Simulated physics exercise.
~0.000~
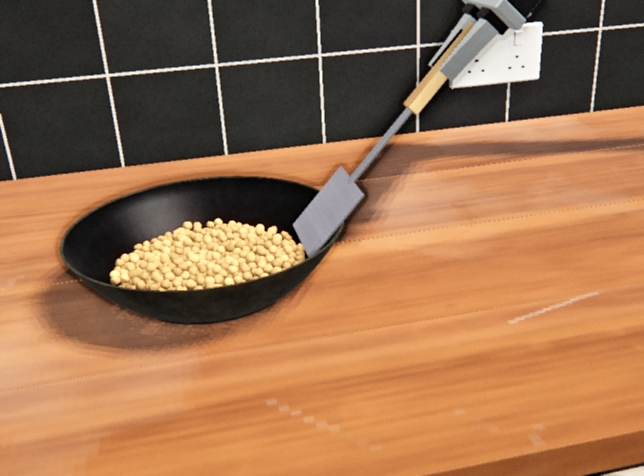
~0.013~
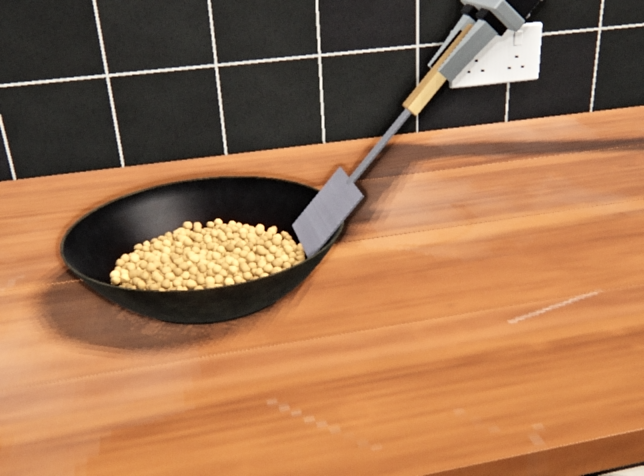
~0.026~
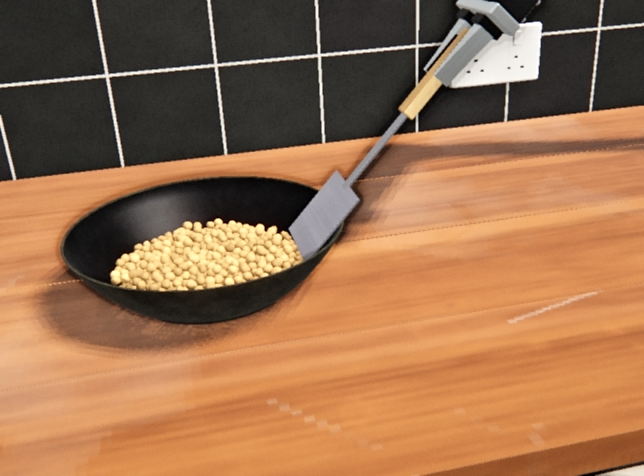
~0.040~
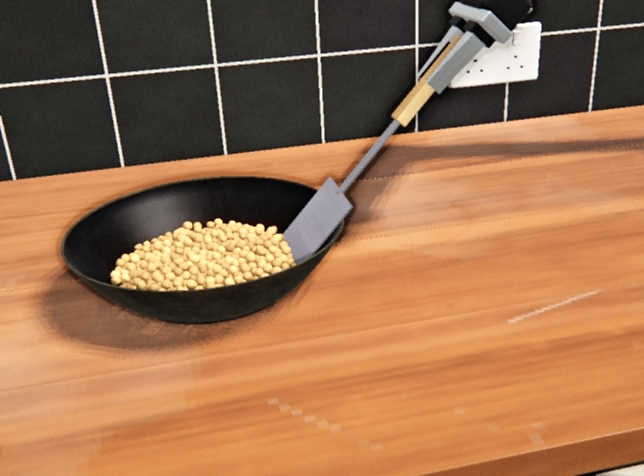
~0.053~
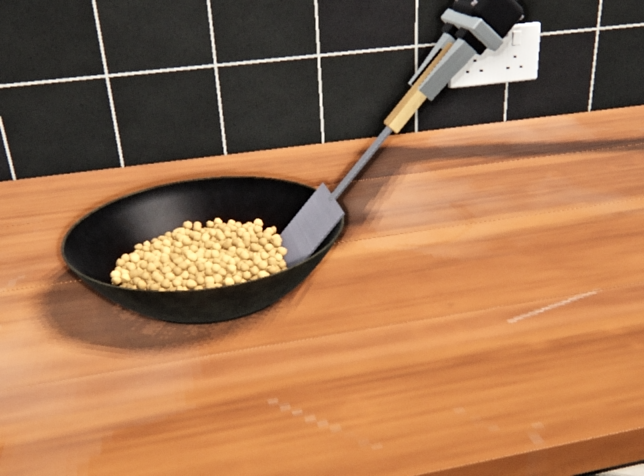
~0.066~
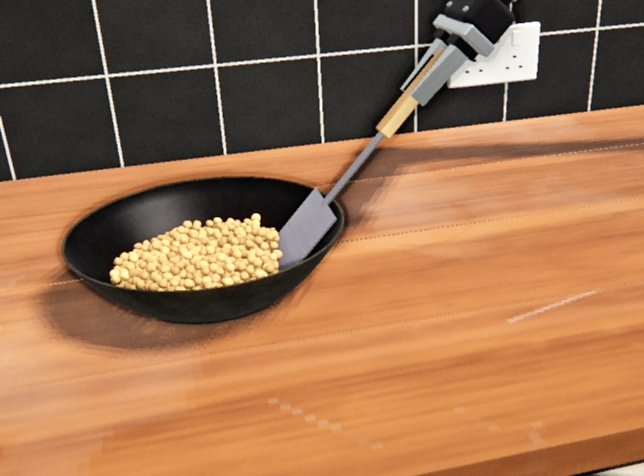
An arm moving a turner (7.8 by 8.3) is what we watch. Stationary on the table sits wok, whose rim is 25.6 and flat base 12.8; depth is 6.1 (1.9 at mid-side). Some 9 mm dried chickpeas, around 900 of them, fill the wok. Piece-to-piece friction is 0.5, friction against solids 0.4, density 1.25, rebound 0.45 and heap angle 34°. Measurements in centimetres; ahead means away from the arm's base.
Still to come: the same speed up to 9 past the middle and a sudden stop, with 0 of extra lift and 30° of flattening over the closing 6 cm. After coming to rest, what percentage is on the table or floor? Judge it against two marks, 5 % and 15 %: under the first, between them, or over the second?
Between them, so from 5 to 15 %.
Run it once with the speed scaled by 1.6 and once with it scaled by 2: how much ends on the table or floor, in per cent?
Estimates in order: 20 per cent, 25 per cent.
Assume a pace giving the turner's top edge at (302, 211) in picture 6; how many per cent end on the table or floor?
My guess is around 25 percent.
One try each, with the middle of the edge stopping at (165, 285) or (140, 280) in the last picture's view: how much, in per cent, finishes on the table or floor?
0 % and 0 %.
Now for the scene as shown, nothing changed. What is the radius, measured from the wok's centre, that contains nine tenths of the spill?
Distance: Approx. 25 cm.
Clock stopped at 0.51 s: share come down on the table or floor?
Close to 8 per cent of the load.
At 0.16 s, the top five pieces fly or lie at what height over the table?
They are some 5 cm up.
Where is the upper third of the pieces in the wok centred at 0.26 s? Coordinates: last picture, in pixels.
The middle sits at approx. (133, 254).
After 0.16 s, sloping 47°, highest piece 6 above the table; 900 in the wok.
After 0.26 s, sloping 37°, highest piece 6 above the table; 900 in the wok.
After 0.51 s, sloping 17°, highest piece 7 above the table; 823 in the wok, 69 on the table or floor, 8 on the blade or in flight.
After 1.56 s, sloping 17°, highest piece 7 above the table; 821 in the wok, 79 on the table or floor.
In the end, 821 in the wok, 79 on the table or floor. That is 9 % on the table or floor.
